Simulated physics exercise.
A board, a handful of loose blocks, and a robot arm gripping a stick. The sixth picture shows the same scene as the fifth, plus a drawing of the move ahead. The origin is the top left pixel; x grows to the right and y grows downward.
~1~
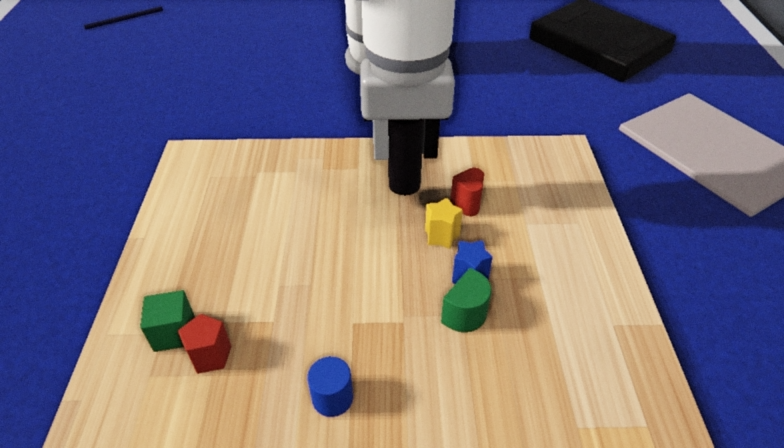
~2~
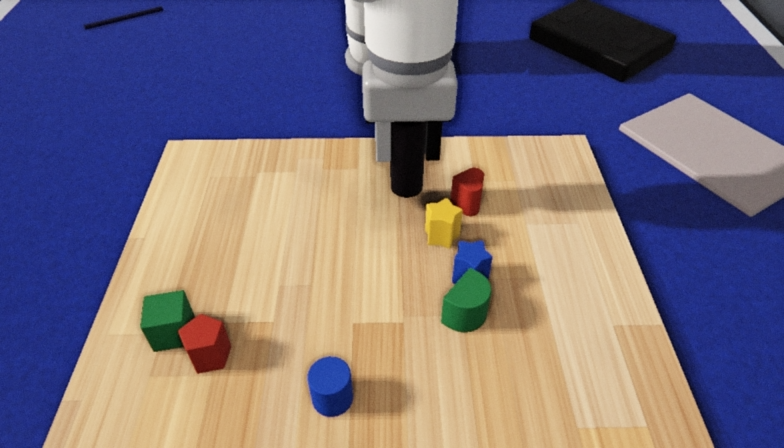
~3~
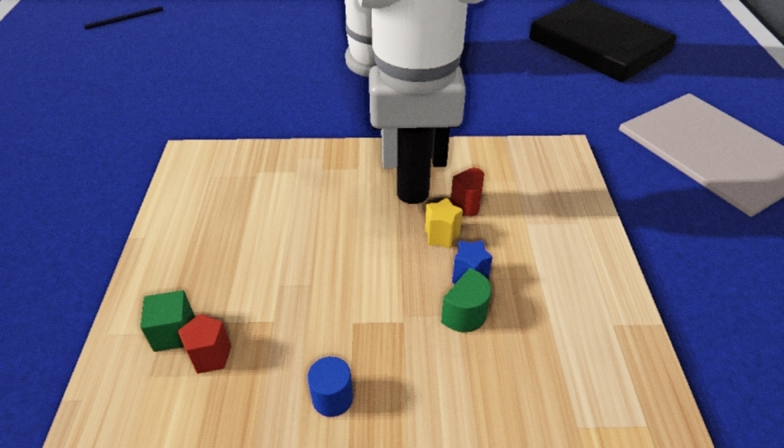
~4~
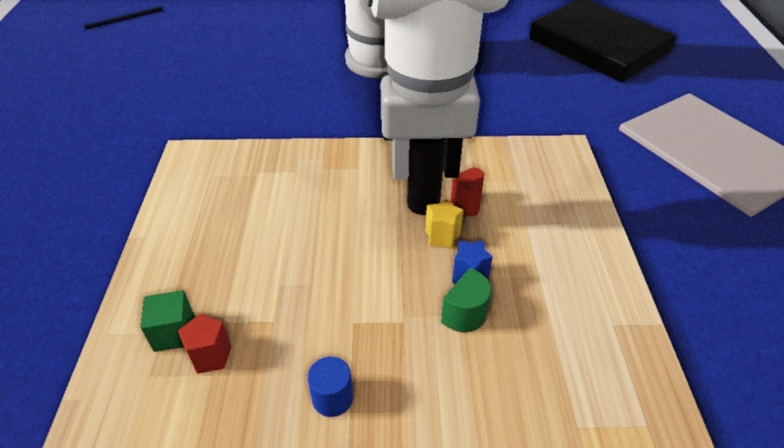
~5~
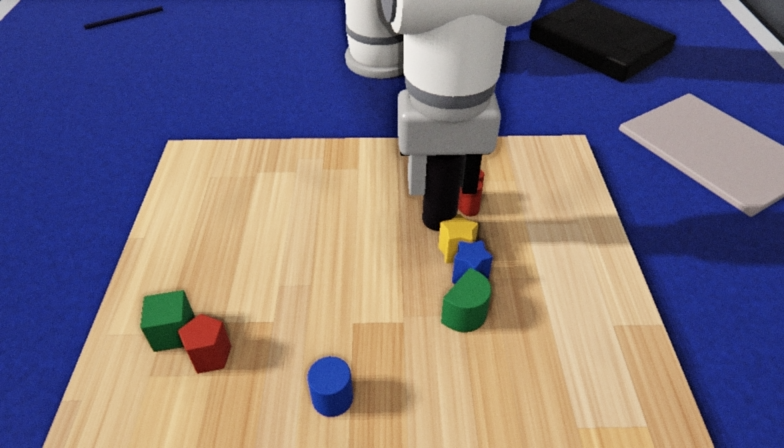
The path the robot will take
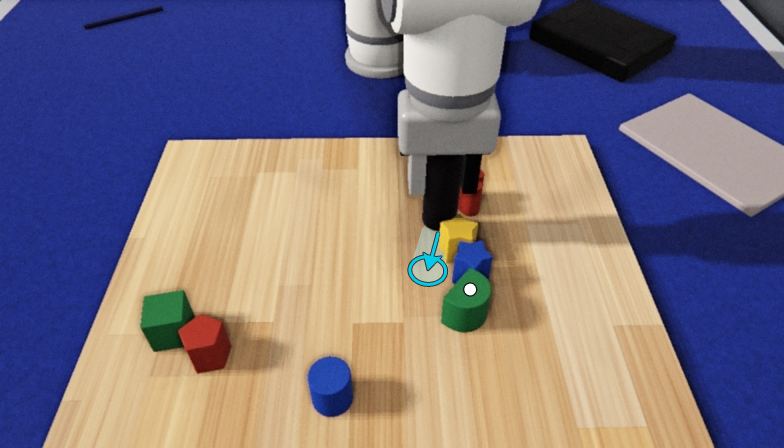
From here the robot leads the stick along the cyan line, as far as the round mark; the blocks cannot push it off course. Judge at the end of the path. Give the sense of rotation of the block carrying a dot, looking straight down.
It swings round clockwise.
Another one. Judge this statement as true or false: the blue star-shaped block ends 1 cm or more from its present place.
Verdict: True.
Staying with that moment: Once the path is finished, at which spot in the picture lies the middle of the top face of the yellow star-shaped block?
Roughly at (463, 247).
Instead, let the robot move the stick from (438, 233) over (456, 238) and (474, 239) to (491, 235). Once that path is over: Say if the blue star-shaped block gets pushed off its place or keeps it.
It shifts.
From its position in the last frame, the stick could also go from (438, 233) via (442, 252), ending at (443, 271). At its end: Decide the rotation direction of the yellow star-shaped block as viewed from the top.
Prediction: Counterclockwise.
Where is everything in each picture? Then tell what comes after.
The first picture shows stick's lower end at (405, 185); yellow star-shaped block at (444, 210); green D-shaped block at (470, 289); red heart block at (471, 178); blue star-shaped block at (473, 252).
The second picture shows stick at (407, 187); blocks still.
The third picture shows stick at (413, 193); blocks still.
The fourth picture shows stick at (424, 204); blocks still.
The fifth picture shows stick at (439, 220); yellow star-shaped block at (460, 227); green D-shaped block at (470, 289); red heart block hidden; blue star-shaped block at (473, 252).
Drawn move, from (438, 233) directly to (428, 270); the dot is on the green D-shaped block.
What follows on the original path. Halfway along, stick at (434, 238); yellow star-shaped block at (464, 240), turned 20° anticlockwise; green D-shaped block at (472, 293); blue star-shaped block at (483, 261), turned 15° anticlockwise.
At the end, stick at (429, 257); yellow star-shaped block at (463, 247), turned 50° anticlockwise; green D-shaped block at (476, 296), turned 25° clockwise; red heart block still; blue star-shaped block at (492, 265), turned 30° anticlockwise.
